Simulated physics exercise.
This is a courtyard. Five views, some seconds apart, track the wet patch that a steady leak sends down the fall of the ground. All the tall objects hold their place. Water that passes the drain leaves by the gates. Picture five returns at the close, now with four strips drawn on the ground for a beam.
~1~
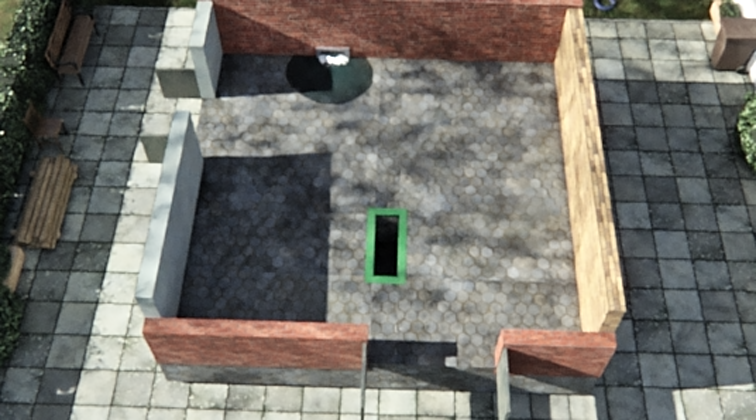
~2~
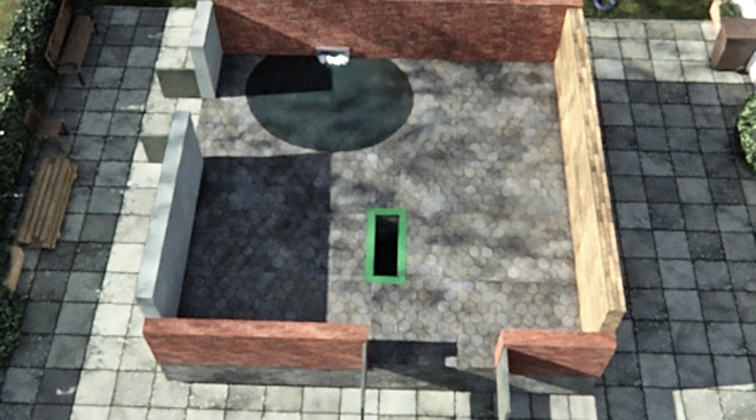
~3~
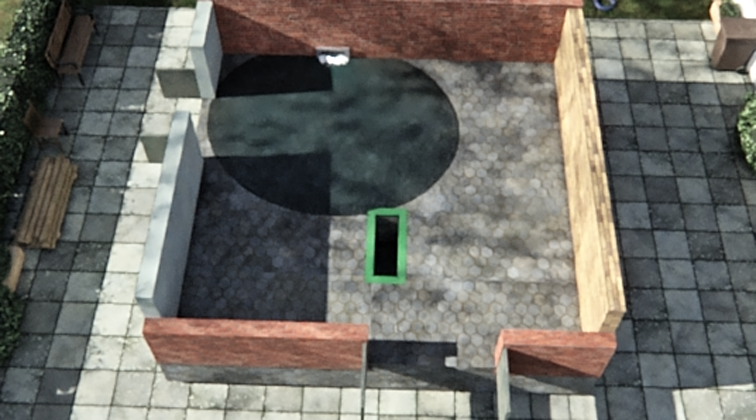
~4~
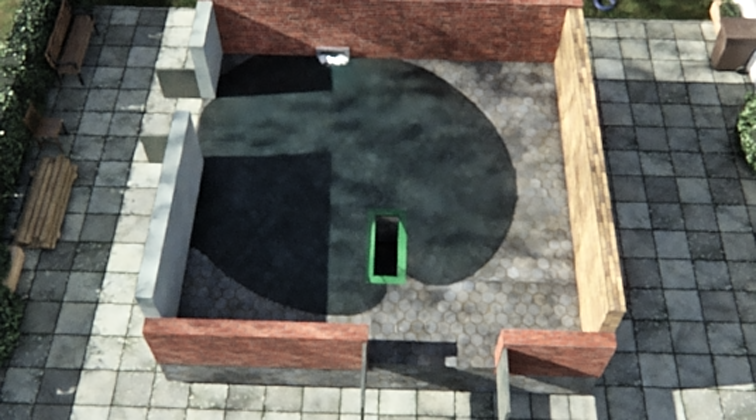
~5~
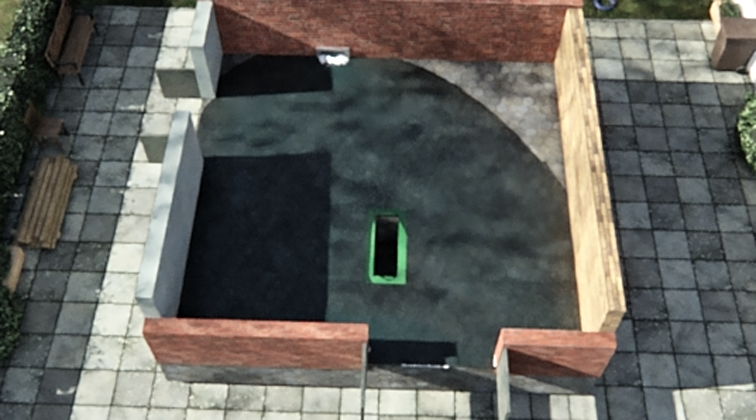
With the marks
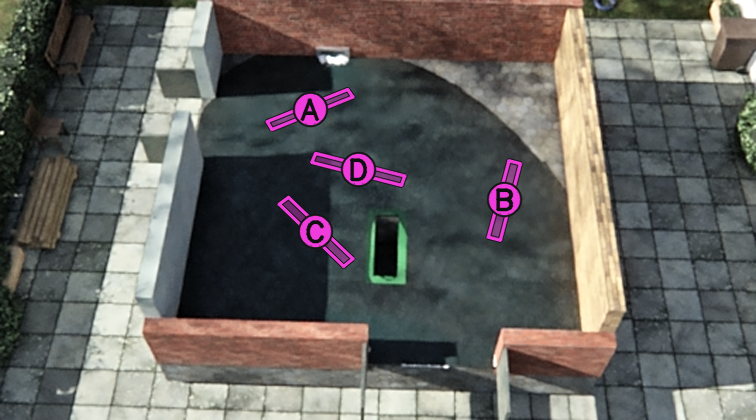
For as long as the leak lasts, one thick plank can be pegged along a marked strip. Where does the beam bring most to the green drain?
Best: C.
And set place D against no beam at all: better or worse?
It is worse.
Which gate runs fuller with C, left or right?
The right one.
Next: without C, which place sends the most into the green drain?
That would be B.
In magenta, A from (269, 125) to (350, 93); B from (494, 238) to (514, 162); C from (283, 200) to (348, 262); D from (313, 157) to (403, 180).
For place A, about 6 % of the stream goes into the green drain, about 94 % out by the gates.
For place B, about 20 % of the stream goes into the green drain, about 80 % out by the gates.
For place C, about 35 % of the stream goes into the green drain, about 65 % out by the gates.
For place D, about 7 % of the stream goes into the green drain, about 93 % out by the gates.
